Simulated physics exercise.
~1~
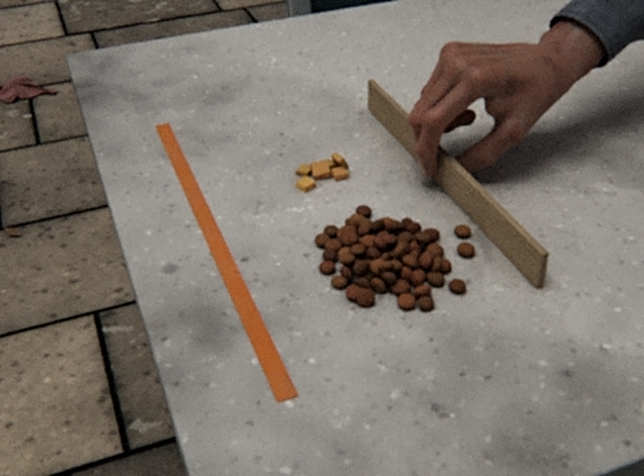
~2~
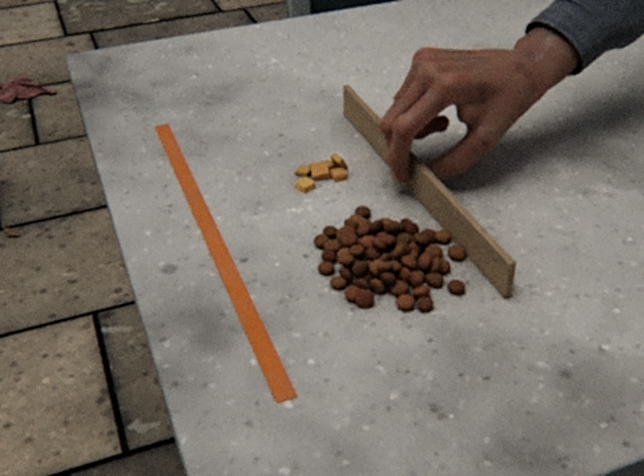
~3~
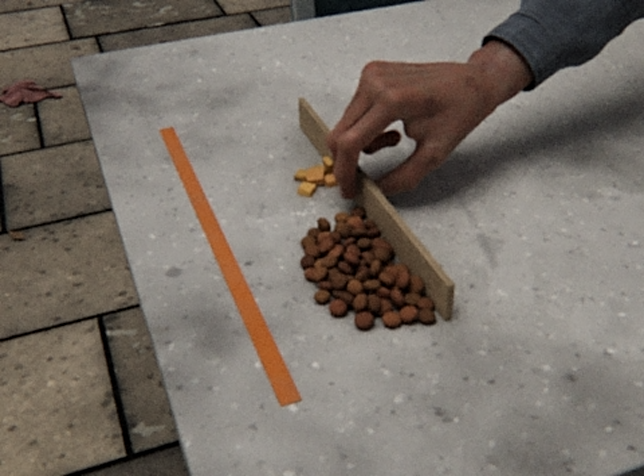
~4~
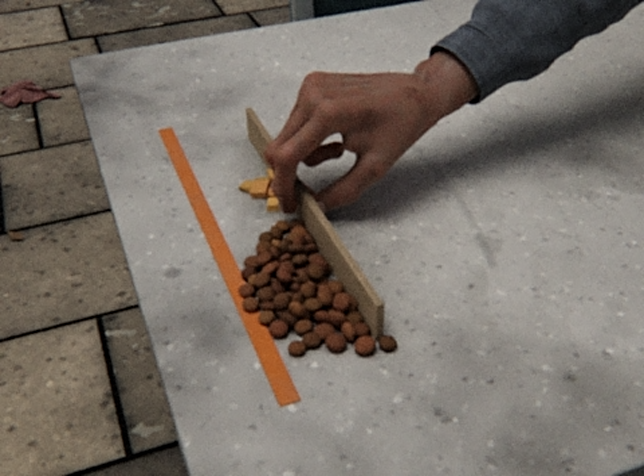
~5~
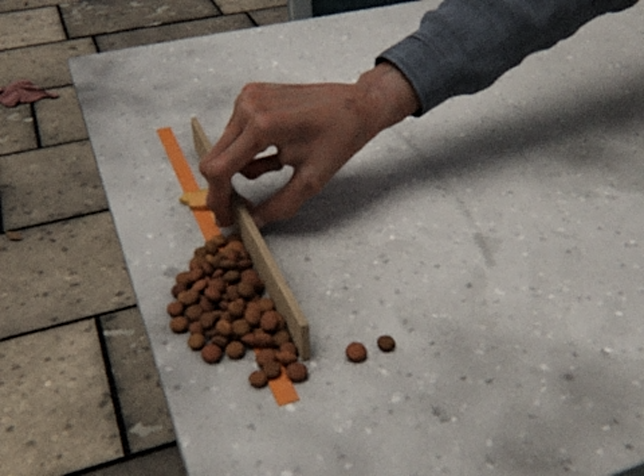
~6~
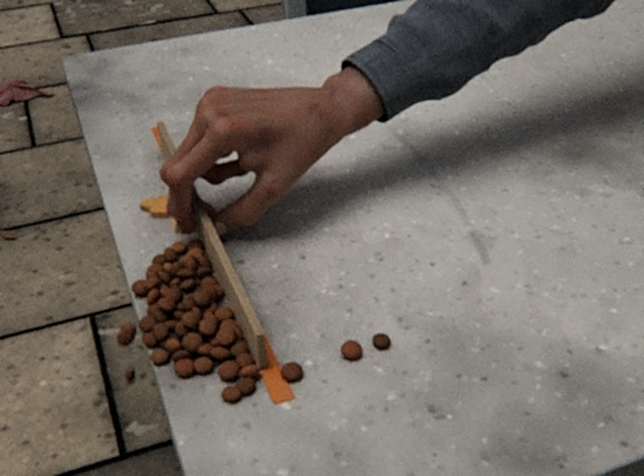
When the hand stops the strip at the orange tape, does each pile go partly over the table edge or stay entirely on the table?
Some of the nearer pile of brown pellets goes over the edge. The farther pile of small yellow pieces all stays on the table.
